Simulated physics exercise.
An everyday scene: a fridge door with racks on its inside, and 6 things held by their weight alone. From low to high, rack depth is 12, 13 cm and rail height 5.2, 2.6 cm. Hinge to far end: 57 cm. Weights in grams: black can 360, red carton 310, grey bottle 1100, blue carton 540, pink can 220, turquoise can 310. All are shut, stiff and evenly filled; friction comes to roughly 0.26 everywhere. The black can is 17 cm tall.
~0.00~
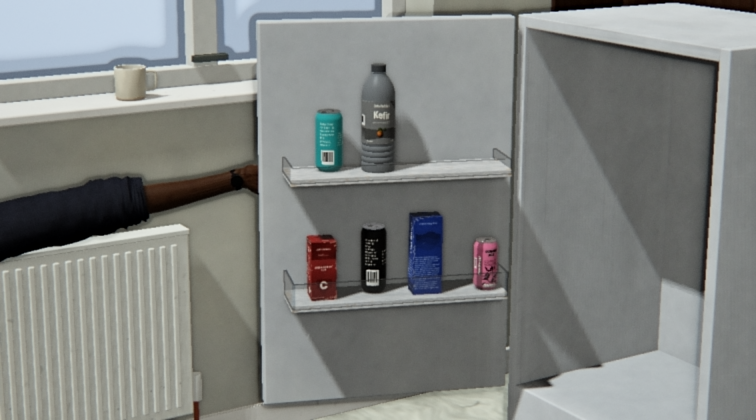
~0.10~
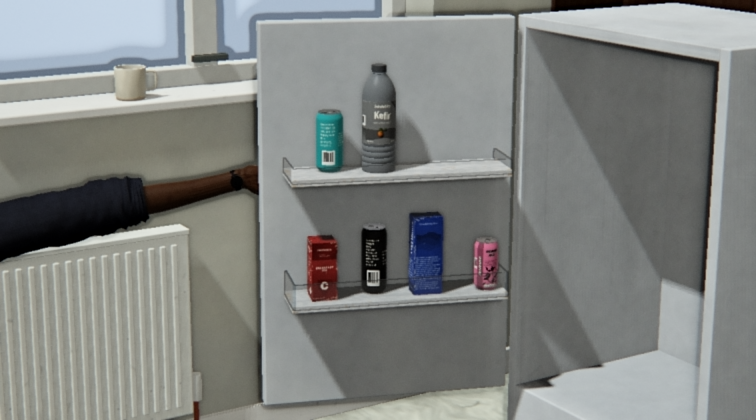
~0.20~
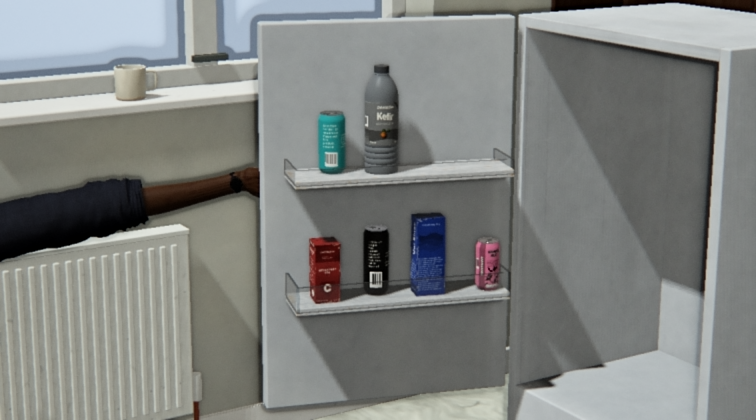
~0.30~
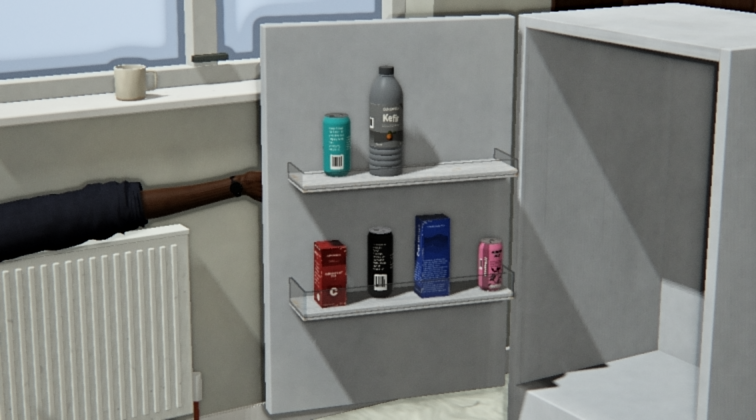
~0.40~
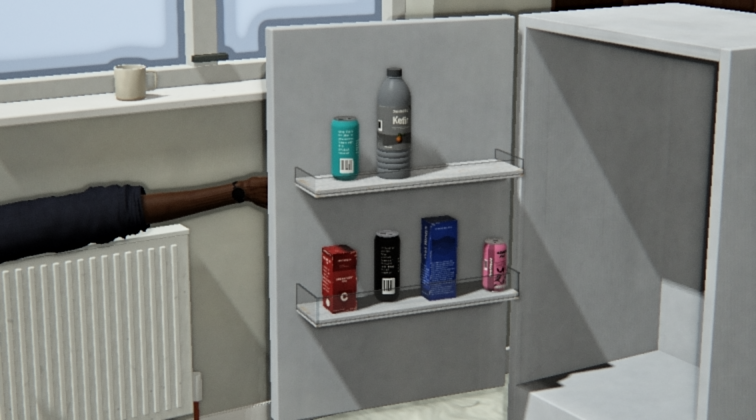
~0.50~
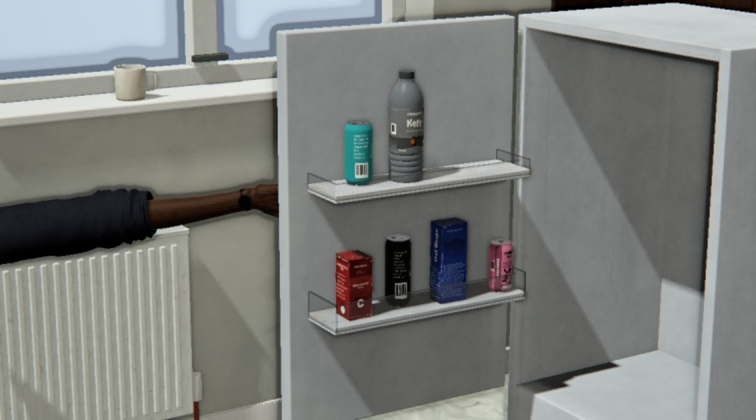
An arm reaching in from the left slowly swung a fridge door partway toward the open fridge, its two racks carrying cans, cartons and a grey bottle along, all still upright.
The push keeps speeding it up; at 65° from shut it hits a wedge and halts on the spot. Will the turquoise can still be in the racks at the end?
The turquoise can comes out.
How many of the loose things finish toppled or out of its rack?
That comes to 2.
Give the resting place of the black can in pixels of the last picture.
At about (470, 286).
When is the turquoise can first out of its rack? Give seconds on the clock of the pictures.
At about 1.1 s.
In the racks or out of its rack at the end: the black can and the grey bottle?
The black can ends in the racks; the grey bottle finishes out of its rack.
Around 1.20 s, door at 65°; grey bottle and turquoise can now out of its rack; black can shifted 4 cm; blue carton at 3° to upright.
Around 1.50 s, door at 65°; black can shifted 4 cm.
Finally (2.8 s), out of its rack, grey bottle and turquoise can; the other 4 still in place (within 5 cm).
